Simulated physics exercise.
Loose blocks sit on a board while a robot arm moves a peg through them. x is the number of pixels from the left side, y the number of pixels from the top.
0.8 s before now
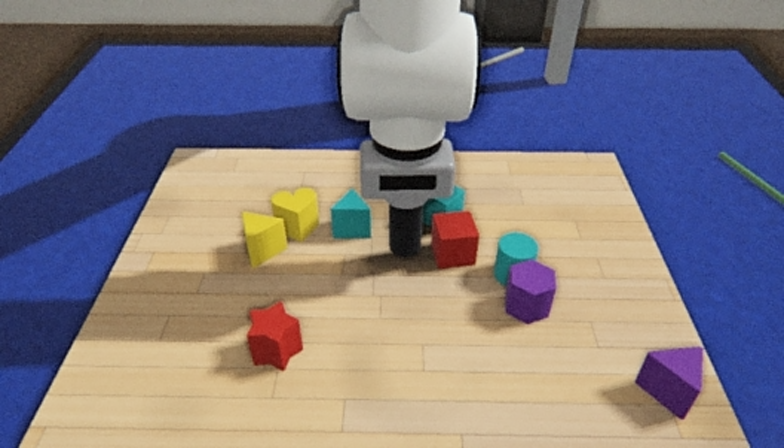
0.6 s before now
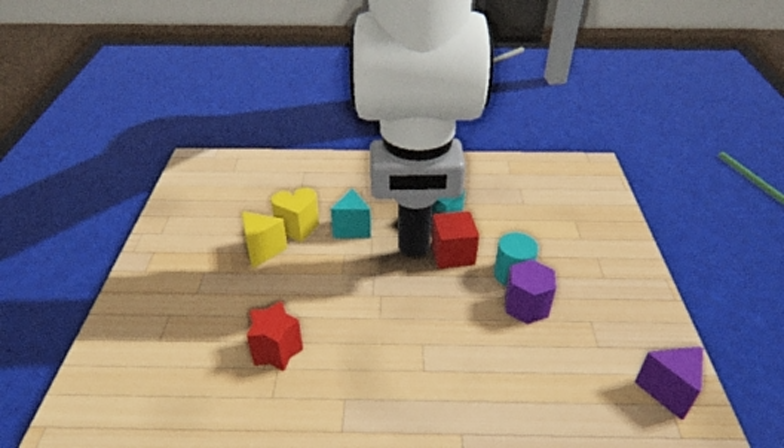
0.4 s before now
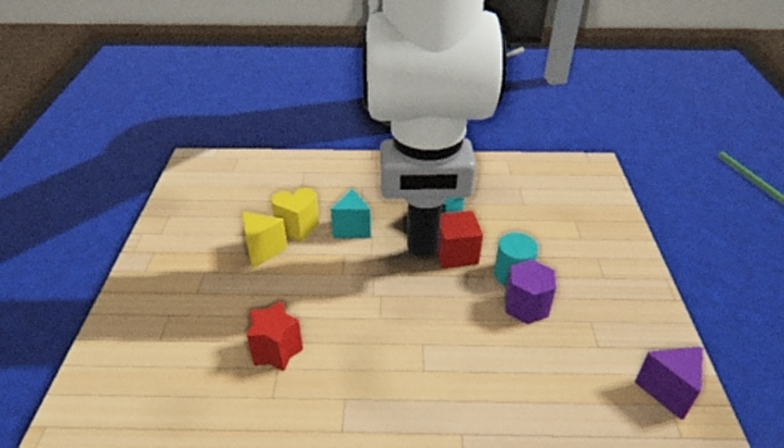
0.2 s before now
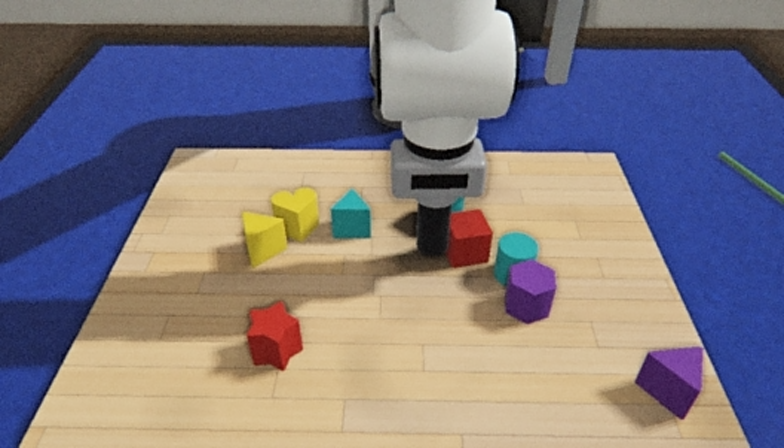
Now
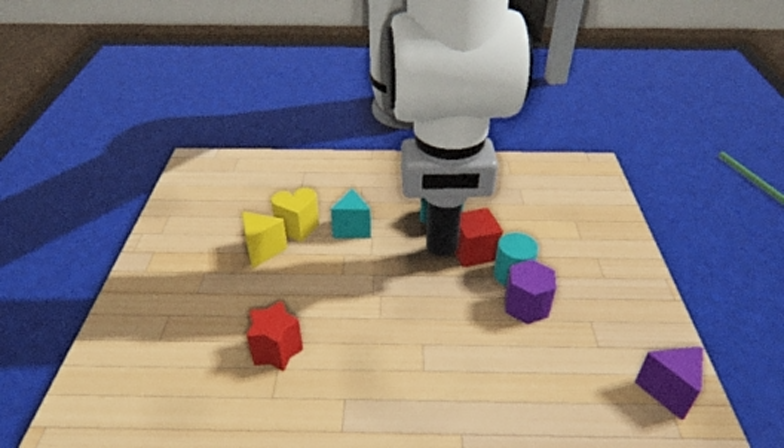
In the video, a robot arm above a wooden board of colourful blocks moves its dark peg rightward against a red cube, pushing it a short distance toward a turquoise cylinder while the other blocks stay still.
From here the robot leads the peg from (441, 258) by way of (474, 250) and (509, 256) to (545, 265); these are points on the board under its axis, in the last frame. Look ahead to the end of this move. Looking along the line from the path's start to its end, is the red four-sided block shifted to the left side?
Yes
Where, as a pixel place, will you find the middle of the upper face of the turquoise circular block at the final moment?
Answer: (559, 261).
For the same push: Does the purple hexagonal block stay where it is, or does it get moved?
Displaced.
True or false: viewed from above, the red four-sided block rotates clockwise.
False - the claim does not hold.
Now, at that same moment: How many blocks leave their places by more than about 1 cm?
Displaced: Three or more.
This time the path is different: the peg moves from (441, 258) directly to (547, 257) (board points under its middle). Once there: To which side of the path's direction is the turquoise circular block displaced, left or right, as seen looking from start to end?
It goes toward the right-hand side.
On the path given first. One third of the way, peg at (475, 238); red four-sided block at (512, 216).
Two thirds of the way, peg at (512, 244); red four-sided block at (544, 215), turned 30° anticlockwise; turquoise circular block at (534, 251); purple hexagonal block at (537, 282), turned 15° clockwise.
At the end, peg at (548, 253); turquoise four-sided block still; red four-sided block at (557, 213), turned 50° anticlockwise; turquoise circular block at (559, 261); purple hexagonal block at (540, 288), turned 40° clockwise.
